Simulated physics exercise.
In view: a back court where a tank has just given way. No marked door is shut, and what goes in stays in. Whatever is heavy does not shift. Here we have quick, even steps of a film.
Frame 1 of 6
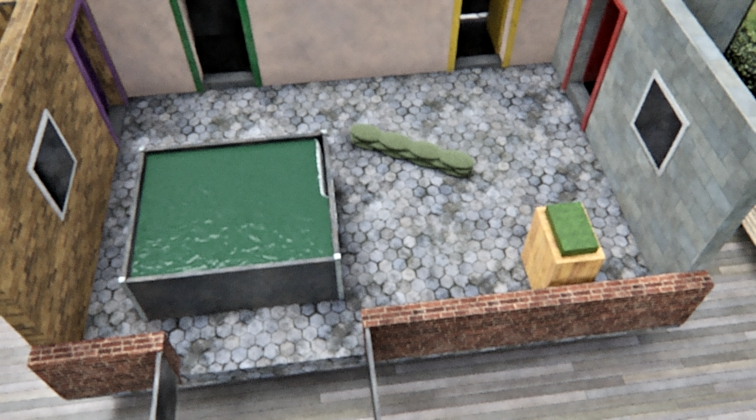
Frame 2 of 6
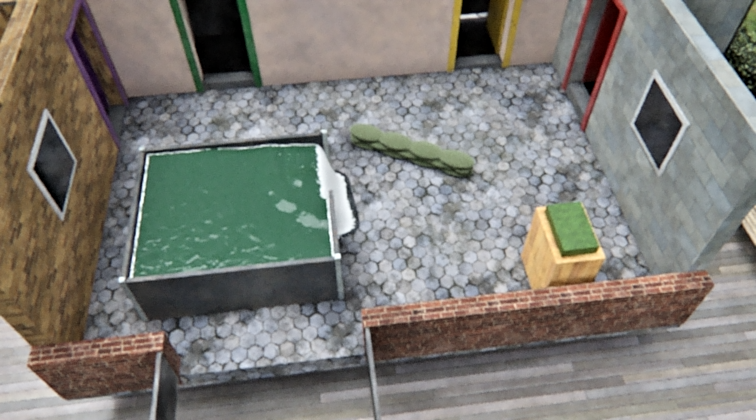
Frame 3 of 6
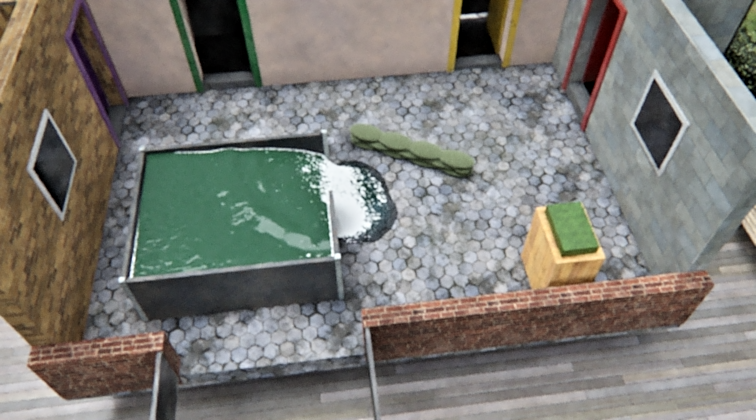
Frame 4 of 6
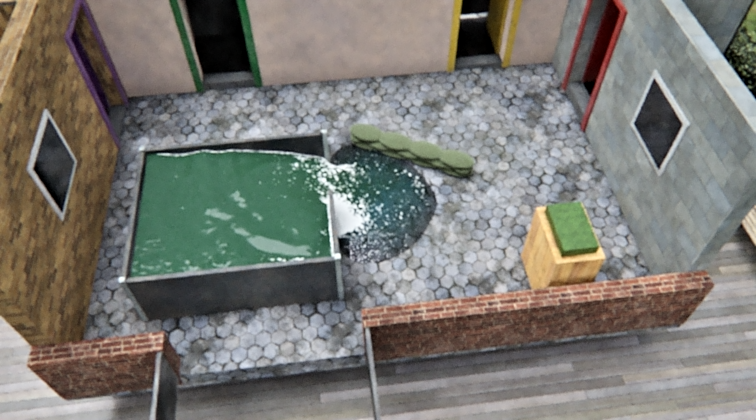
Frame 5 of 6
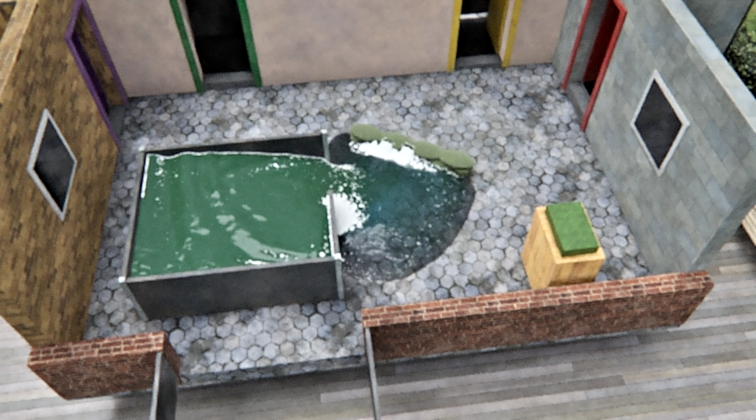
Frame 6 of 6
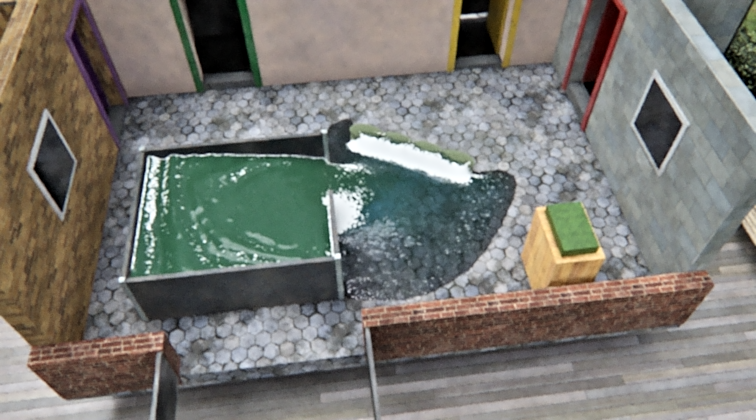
Green water bursts through the right side of a dark rectangular tank in a paved back court, seen from high above by a still camera. A low green hedge-like strip lies right of the tank, with a wooden block topped in green farther right, between brown and grey walls. White foam gushes out first, then a dark sheet fans rightward across the hexagonal paving, foaming along the strip as the tank's level drops.
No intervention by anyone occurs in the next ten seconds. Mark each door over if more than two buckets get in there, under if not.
Green door - under; purple door - over; yellow door - over; red door - under.
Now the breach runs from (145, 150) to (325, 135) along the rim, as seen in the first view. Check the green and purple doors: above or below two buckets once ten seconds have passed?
As I see it, the green one breaks the limit and the purple one breaks the limit.
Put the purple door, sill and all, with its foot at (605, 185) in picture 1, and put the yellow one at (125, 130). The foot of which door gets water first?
First comes the purple-painted one.
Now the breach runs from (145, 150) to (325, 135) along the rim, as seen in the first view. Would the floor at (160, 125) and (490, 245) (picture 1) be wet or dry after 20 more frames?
Soaked, Still dry.
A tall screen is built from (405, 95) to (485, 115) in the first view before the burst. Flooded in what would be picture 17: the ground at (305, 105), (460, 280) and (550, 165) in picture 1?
Results in order: Swamped / swamped / swamped.
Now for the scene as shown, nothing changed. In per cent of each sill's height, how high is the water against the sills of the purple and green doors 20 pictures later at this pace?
In order: Roughly 0 % and 30 %.
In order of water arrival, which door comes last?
Result: The purple-painted one.
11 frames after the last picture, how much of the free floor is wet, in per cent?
Around 60 percent.
A moment on, water covers 35 % of the floor; the green door not reached, the purple door not reached, the yellow door not reached, the red door not reached.
Next, water covers 60 % of the floor; the green door not reached, the purple door not reached, the yellow door not reached, the red door wet at the sill, nothing in.
Then, water covers 65 % of the floor; the green door wet at the sill, nothing in, the purple door not reached, the yellow door wet at the sill, nothing in, the red door wet at the sill, nothing in.
Later, water covers 95 % of the floor; the green door wet at the sill, nothing in, the purple door wet at the sill, nothing in, the yellow door over two buckets in, the red door wet at the sill, nothing in.
In the end, water covers 95 % of the floor; the green door wet at the sill, nothing in, the purple door far over two buckets in, the yellow door far over two buckets in, the red door wet at the sill, nothing in.
